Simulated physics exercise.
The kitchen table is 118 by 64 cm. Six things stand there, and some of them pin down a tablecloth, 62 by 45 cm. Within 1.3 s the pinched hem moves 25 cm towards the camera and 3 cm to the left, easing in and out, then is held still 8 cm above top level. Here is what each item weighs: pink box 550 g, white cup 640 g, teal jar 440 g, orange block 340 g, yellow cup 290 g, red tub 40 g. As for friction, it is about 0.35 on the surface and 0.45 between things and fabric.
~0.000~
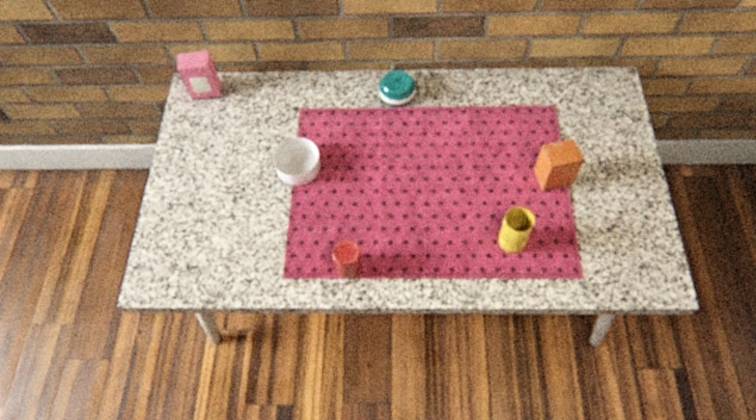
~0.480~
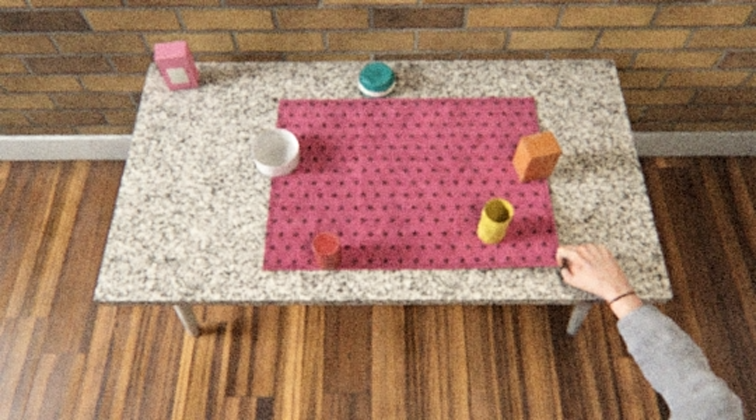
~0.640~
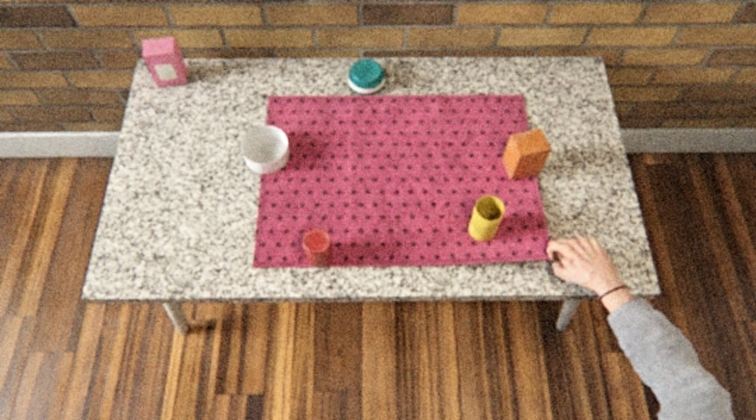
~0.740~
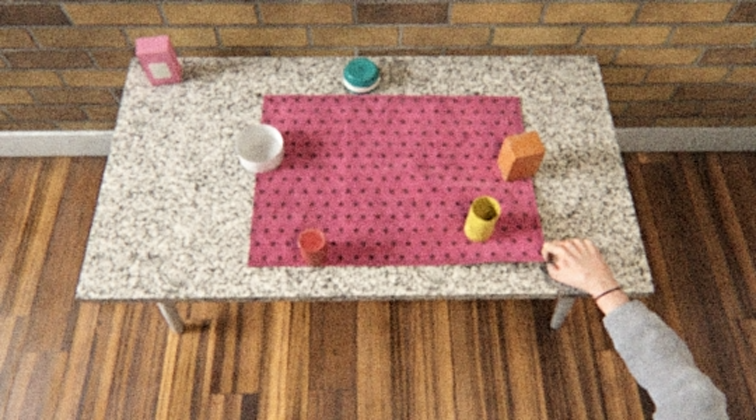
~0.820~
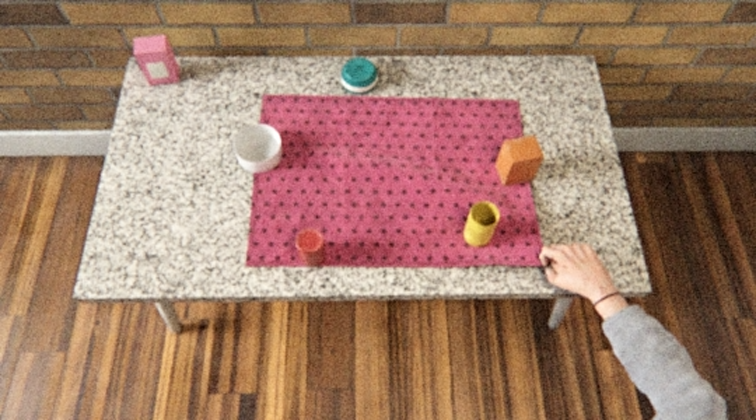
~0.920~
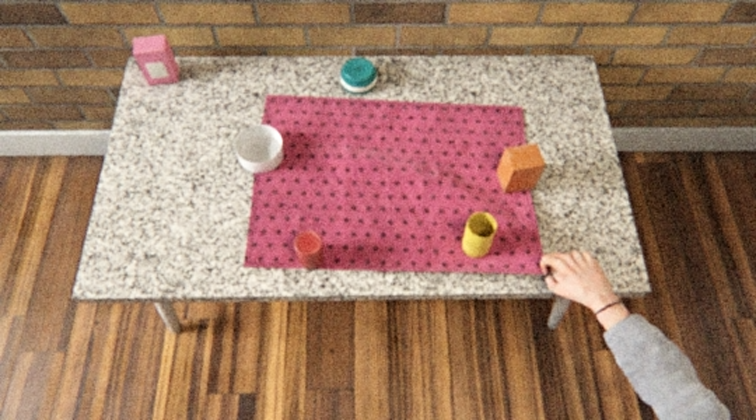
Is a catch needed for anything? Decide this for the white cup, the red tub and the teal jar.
As I see it, the white cup never comes down, the red tub fails to stay up, the teal jar never comes down.
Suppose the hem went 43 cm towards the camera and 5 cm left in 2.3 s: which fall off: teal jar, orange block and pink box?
So the teal jar does not fall, the orange block comes down, and the pink box does not fall.
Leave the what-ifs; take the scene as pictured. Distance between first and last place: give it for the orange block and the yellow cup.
The orange block finishes off the top, and the yellow cup finishes off the top.
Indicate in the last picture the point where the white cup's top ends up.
Last view, top position: About (320, 189).
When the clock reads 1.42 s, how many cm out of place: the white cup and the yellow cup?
Approx. shift - white cup: 8 cm; yellow cup: 15 cm.
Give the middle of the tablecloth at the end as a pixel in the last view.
(444, 256) or thereabouts.
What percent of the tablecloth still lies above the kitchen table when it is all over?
Some 70 in a hundred.
After 1.2 s, 95 % of the tablecloth is still over the top; white cup 3 cm off its start, red tub 3 cm off its start, orange block 11 cm off its start.
After 1.4 s, 90 % of the tablecloth is still over the top; white cup 7 cm off its start, red tub 6 cm off its start, orange block 20 cm off its start.
After 1.7 s, 75 % of the tablecloth is still over the top; red tub 13 cm off its start at (319, 310), white cup 13 cm off its start at (302, 171), orange block 27 cm off its start at (560, 255).
After 1.9 s, 70 % of the tablecloth is still over the top; red tub over the edge, white cup 19 cm off its start, orange block 30 cm off its start.
After 3.5 s, 70 % of the tablecloth is still over the top; red tub over the edge, white cup 19 cm off its start at (320, 189), teal jar 0 cm off its start at (359, 69), orange block over the edge.
